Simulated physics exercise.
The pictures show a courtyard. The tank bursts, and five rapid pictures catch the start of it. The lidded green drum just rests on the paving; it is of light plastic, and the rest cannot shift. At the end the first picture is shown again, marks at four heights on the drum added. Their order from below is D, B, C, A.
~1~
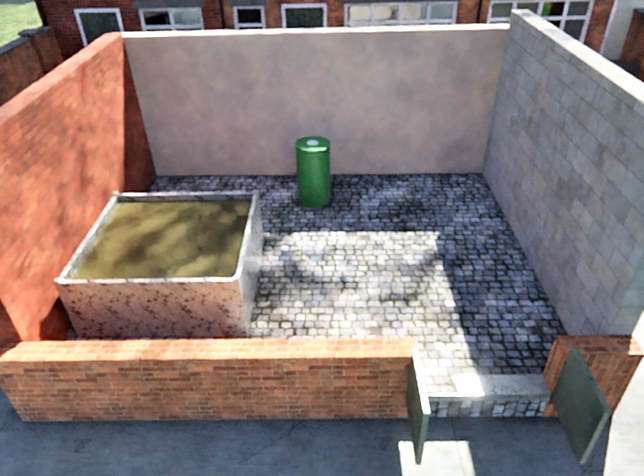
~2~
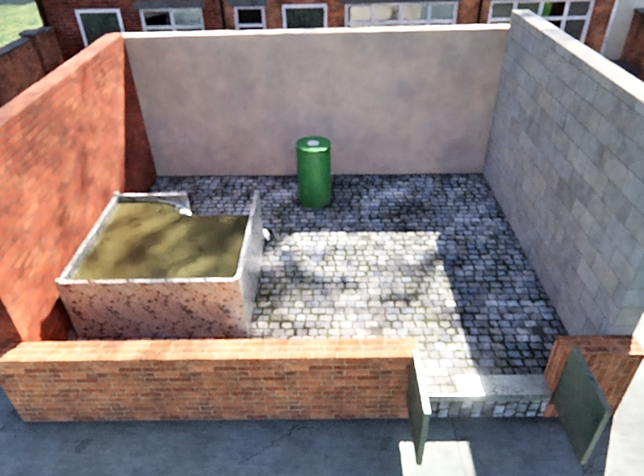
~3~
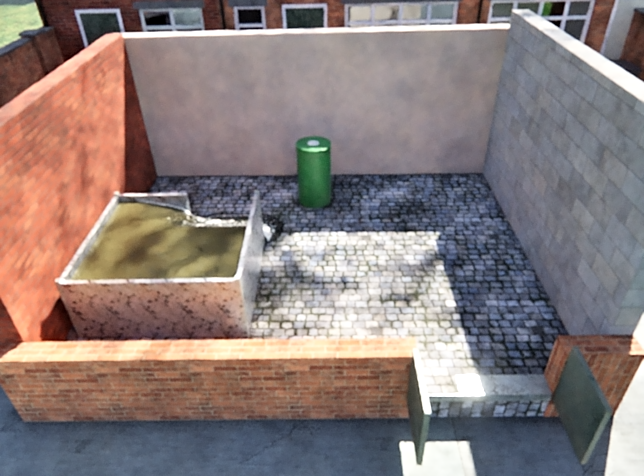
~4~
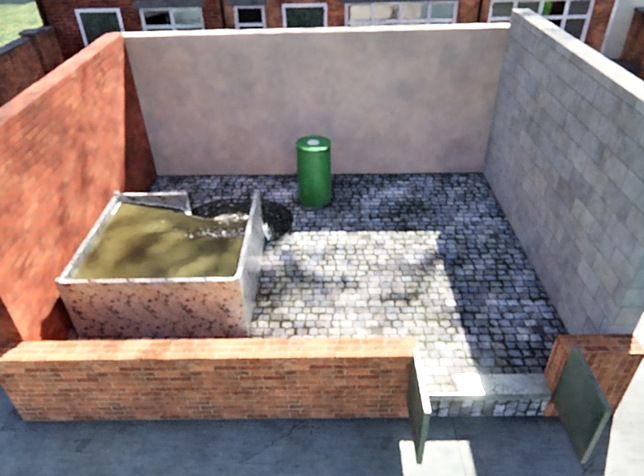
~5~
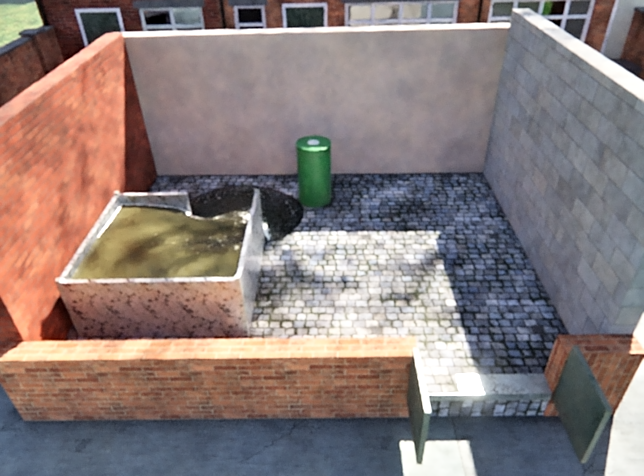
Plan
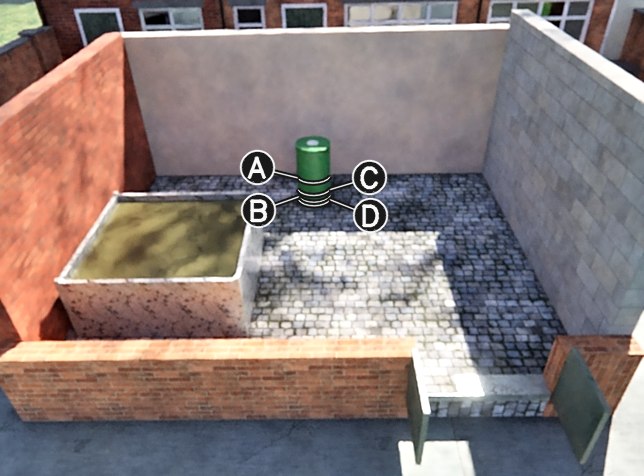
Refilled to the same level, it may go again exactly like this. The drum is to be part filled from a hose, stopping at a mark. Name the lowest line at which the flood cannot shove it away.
The answer is mark A.
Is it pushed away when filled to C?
Yes.
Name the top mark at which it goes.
That would be C.
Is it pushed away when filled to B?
Yes, it does.
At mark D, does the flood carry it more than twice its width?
Yes.
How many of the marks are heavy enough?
One of the four.
On the marked copy, A at (313, 183); B at (314, 202); C at (313, 195); D at (314, 205); from the bottom up D, B, C, A.
Choosing A, it does not move.
Choosing B, it is pushed about 7 times its own width away.
Choosing C, it is pushed about twice its own width away.
Choosing D, it is pushed about 7 times its own width away.
